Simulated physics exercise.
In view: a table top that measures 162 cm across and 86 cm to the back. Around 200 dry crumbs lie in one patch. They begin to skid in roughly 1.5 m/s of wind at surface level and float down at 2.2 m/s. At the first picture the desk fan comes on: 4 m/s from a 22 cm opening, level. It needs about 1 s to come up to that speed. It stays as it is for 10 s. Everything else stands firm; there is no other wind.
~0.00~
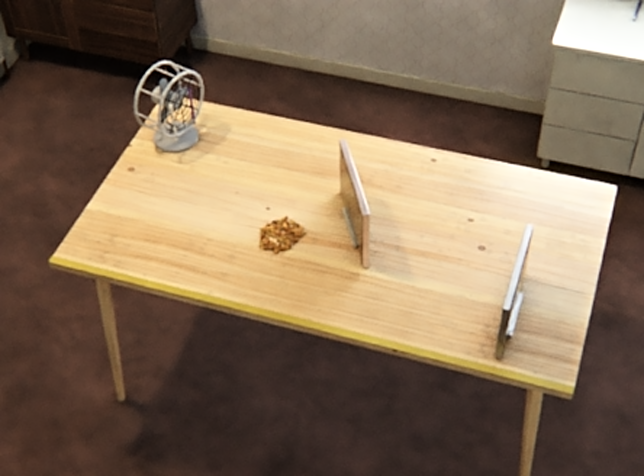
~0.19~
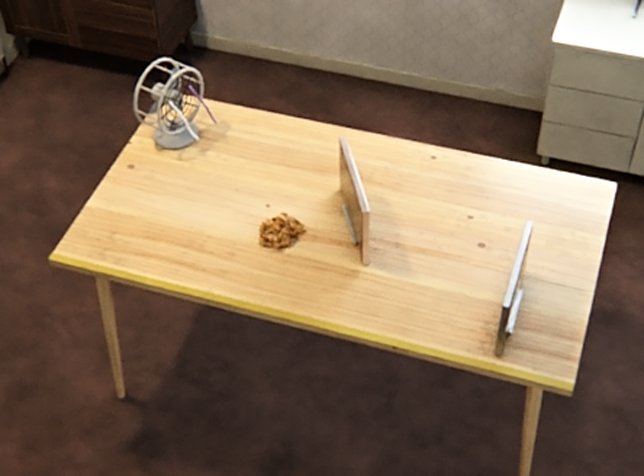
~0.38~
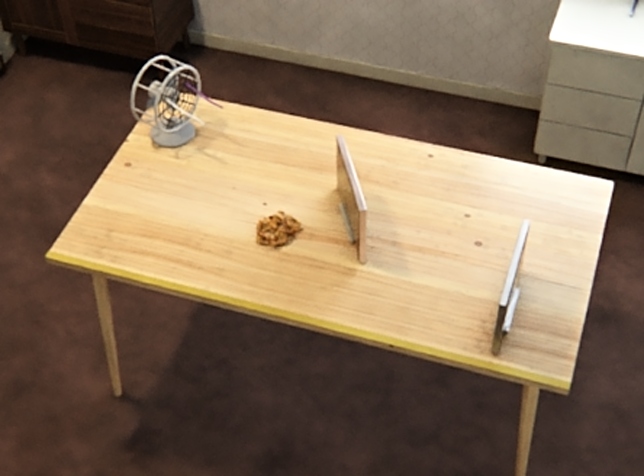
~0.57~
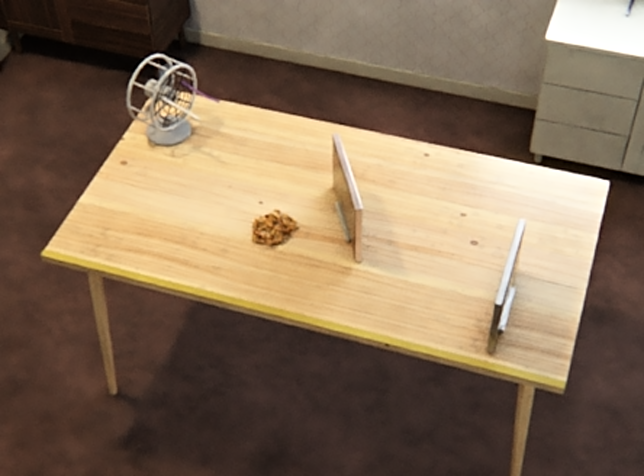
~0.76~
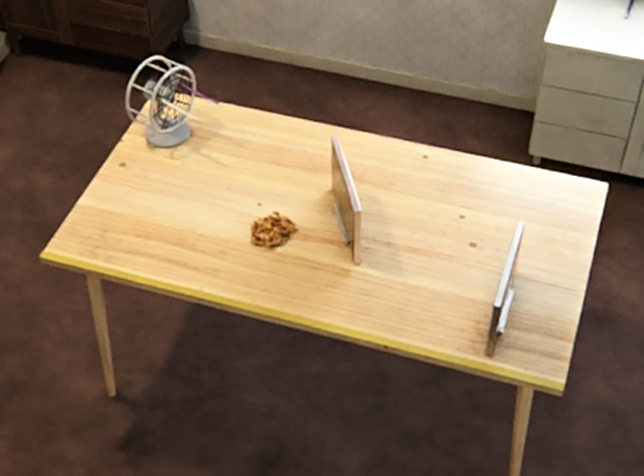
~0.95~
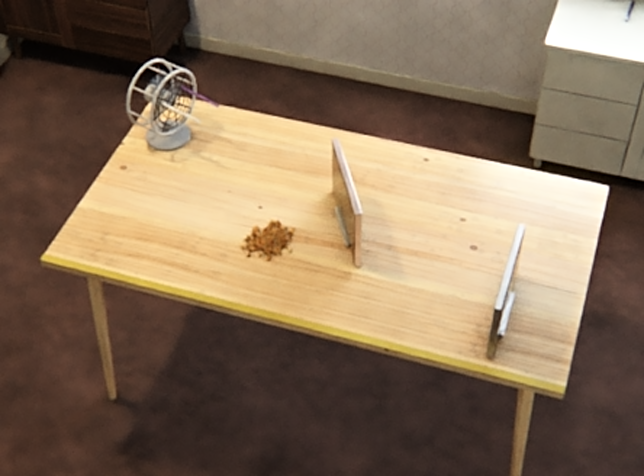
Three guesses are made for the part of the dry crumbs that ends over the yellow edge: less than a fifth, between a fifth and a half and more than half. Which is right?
The share over the yellow edge is more than half.
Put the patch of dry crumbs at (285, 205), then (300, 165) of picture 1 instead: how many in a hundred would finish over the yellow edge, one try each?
In turn about 90 %, 0 %.
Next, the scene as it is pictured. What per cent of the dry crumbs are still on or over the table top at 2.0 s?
Some 20 per cent.
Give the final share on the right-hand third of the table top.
About 0 %.
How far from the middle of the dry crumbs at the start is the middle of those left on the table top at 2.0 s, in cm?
About 15 cm.
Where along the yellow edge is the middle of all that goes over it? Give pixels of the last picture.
At about (279, 321).
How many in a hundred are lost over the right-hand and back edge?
About 0 % right-hand, 0 % back.
After 2.0 s, 18 % are on the move or not yet settled, 82 % are over the yellow edge; the middle of those still in play is near (266, 270).
After 3.2 s, 14 % are on the move or not yet settled, 86 % are over the yellow edge.
After 5.5 s, 11 % are on the move or not yet settled, 88 % are over the yellow edge.
After 10.0 s, at the end, 90 % are over the yellow edge.
